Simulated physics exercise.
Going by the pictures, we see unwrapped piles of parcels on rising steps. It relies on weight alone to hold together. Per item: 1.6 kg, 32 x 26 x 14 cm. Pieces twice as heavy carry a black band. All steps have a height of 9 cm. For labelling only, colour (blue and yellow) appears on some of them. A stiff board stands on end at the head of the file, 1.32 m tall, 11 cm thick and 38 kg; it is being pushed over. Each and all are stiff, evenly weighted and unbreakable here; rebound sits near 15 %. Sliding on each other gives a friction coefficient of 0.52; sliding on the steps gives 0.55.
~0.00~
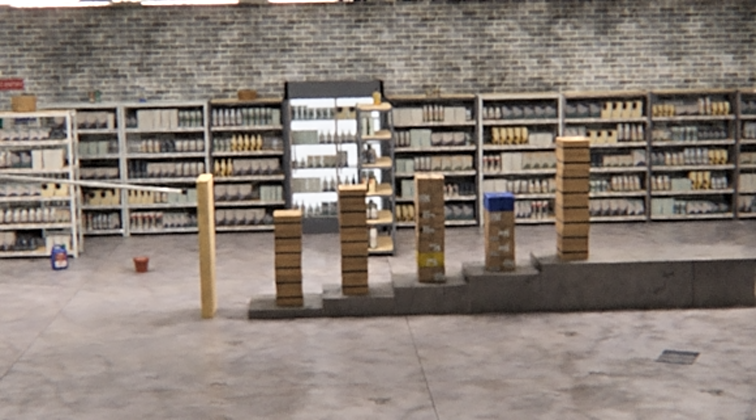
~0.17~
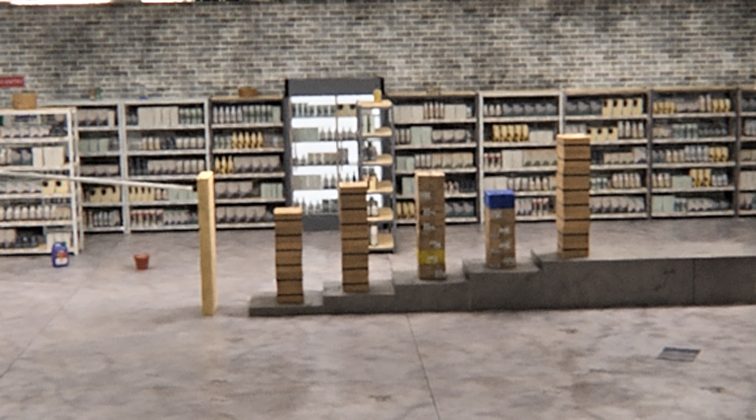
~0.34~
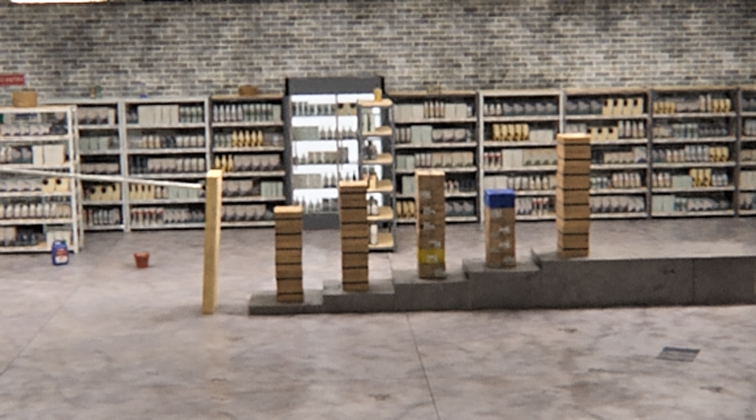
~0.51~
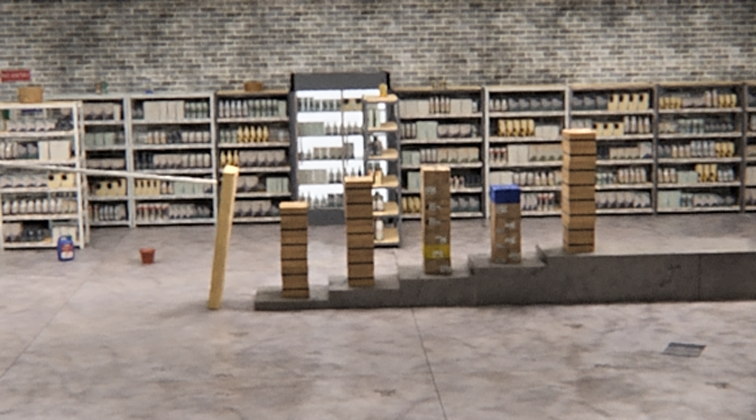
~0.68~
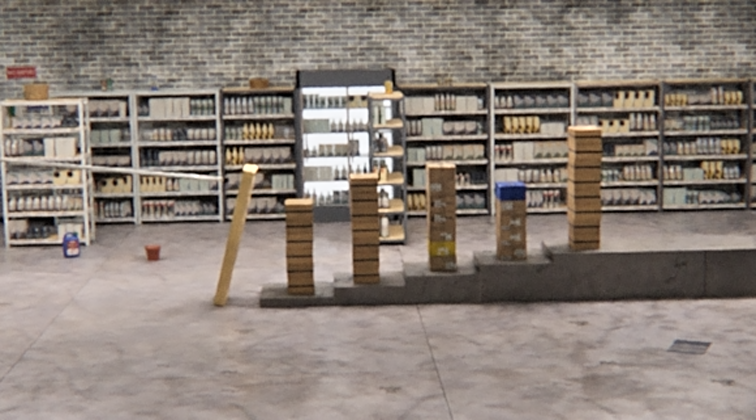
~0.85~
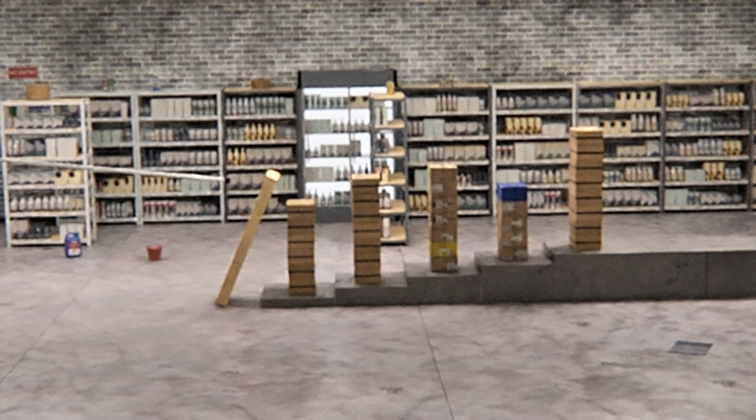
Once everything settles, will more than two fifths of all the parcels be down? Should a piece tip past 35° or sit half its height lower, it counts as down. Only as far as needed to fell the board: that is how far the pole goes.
Yes.
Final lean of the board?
Around 65 degrees, give or take.
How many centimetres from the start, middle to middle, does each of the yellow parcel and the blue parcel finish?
For yellow it's roughly 25 cm, and for blue it's roughly 45 cm.
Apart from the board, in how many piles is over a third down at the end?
Summing them, I get 4 in all.
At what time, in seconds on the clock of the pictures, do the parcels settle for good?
3.5 s, roughly.
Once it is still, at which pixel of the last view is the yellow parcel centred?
Around (468, 250).
By 1.26 s, board 44° from upright; none of the 33 parcels down, 6 disturbed.
By 1.56 s, board 61° from upright; 6 of the 33 parcels down.
By 1.92 s, board 64° from upright; 12 of the 33 parcels down; yellow parcel tilted 5°.
By 3.06 s, board 64° from upright; 18 of the 33 parcels down; yellow parcel tilted 46°; blue parcel tilted 21°.
When it is over (3.7 s), board 64° from upright; 23 of the 33 parcels down; yellow parcel tilted 48°; blue parcel tilted 40°, 6 cm lower. That is 70 per cent. In pixels of the last frame, middles, yellow parcel near (468, 250), blue parcel near (558, 198).
